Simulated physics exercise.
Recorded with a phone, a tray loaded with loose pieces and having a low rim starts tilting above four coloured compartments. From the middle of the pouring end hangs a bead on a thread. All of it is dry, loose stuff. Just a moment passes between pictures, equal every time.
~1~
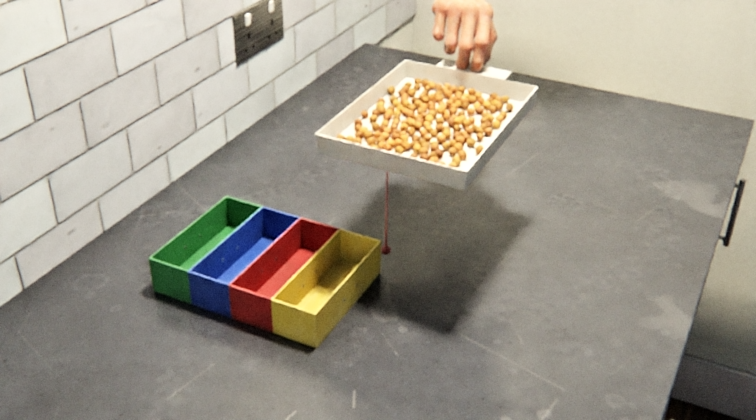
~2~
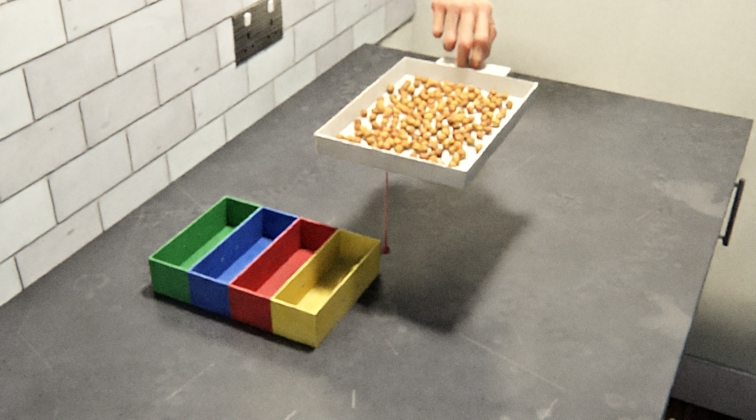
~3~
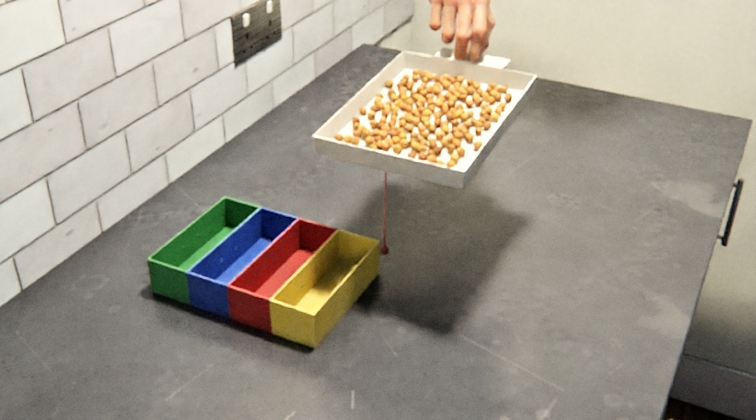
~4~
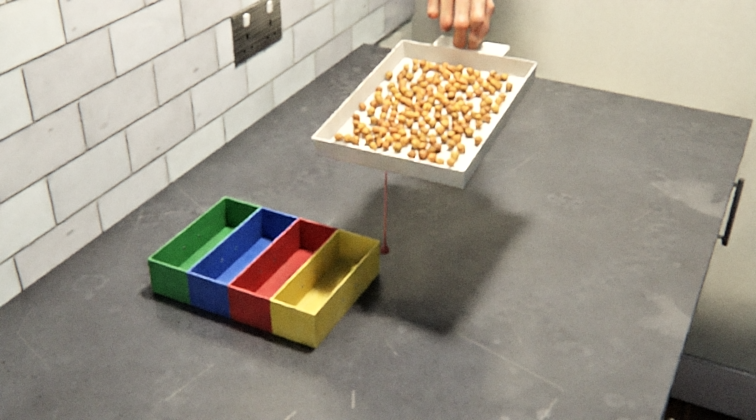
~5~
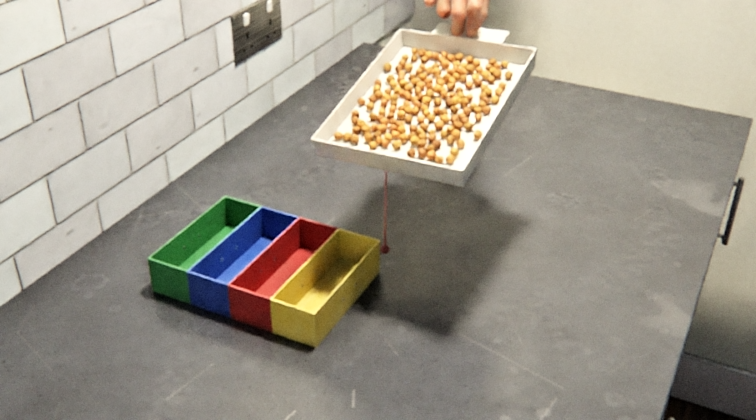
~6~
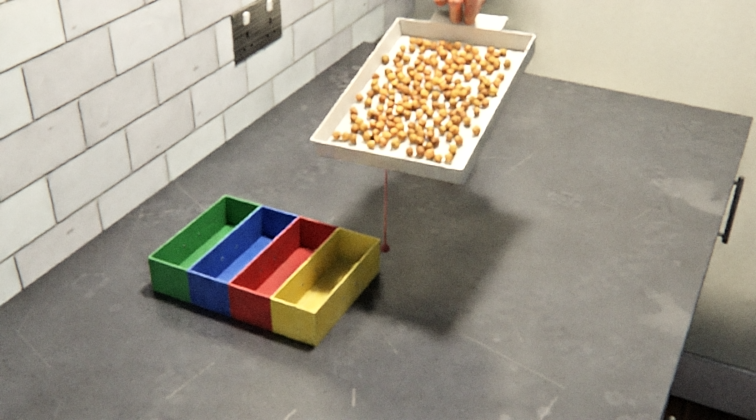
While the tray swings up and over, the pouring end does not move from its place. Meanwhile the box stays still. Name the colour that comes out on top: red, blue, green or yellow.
Yellow comes out on top.
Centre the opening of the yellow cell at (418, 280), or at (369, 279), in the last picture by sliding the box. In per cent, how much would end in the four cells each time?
It would be roughly 90 per cent for the first and roughly 90 per cent for the second.
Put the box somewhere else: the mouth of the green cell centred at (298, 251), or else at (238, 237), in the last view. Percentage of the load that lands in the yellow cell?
It would be near 0 per cent first and near 30 per cent second.
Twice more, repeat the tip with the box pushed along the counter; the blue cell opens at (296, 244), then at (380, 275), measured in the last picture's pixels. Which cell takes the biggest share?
For the first spot I'd say that red cell, and for the second spot the green one.
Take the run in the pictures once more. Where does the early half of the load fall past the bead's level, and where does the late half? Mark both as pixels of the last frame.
I'd say around (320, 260) at first, then around (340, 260).
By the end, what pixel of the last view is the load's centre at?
(319, 309).
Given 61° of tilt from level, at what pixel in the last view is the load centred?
The middle of the pieces sits at roughly (379, 120).
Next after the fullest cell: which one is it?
Ranked number two: The red cell.
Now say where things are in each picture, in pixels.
In the first frame, corners of the pouring end at (318, 133) and (466, 170), level; middle of the load at (429, 119), roasted chickpeas; bead on its thread at (386, 250); green cell at (170, 278); blue cell at (210, 291); red cell at (251, 305); yellow cell at (294, 320).
In the second frame, corners of the pouring end at (317, 134) and (465, 170), level; middle of the load at (429, 118).
In the third frame, corners of the pouring end at (315, 135) and (463, 170), tipped barely, lowest at the left corner; middle of the load at (427, 114).
In the fourth frame, corners of the pouring end at (315, 137) and (463, 169), tipped a little, lowest at the left corner; middle of the load at (427, 108).
In the fifth frame, corners of the pouring end at (314, 138) and (462, 169), tipped a little, lowest at the left corner; middle of the load at (426, 101).
In the sixth frame, corners of the pouring end at (313, 139) and (461, 168), tipped clearly, lowest at the left corner; middle of the load at (425, 95); green cell at (170, 277); blue cell at (209, 290); red cell at (251, 304); yellow cell at (294, 319).
Soon, tray tipped steeply; nearly all on the tray; a stray few falling or outside the box.
A while on, tray tipped right over; most on the tray; a small part in the yellow cell; a stray few in the red cell; a small part falling or outside the box.
Towards the end, tray tipped past a quarter turn; about half in the yellow cell; about a quarter in the red cell; about a third falling or outside the box.
Finally, tray tipped past a quarter turn; about half in the yellow cell; about a quarter in the red cell; none in the blue cell; none in the green cell; about a third outside the box.
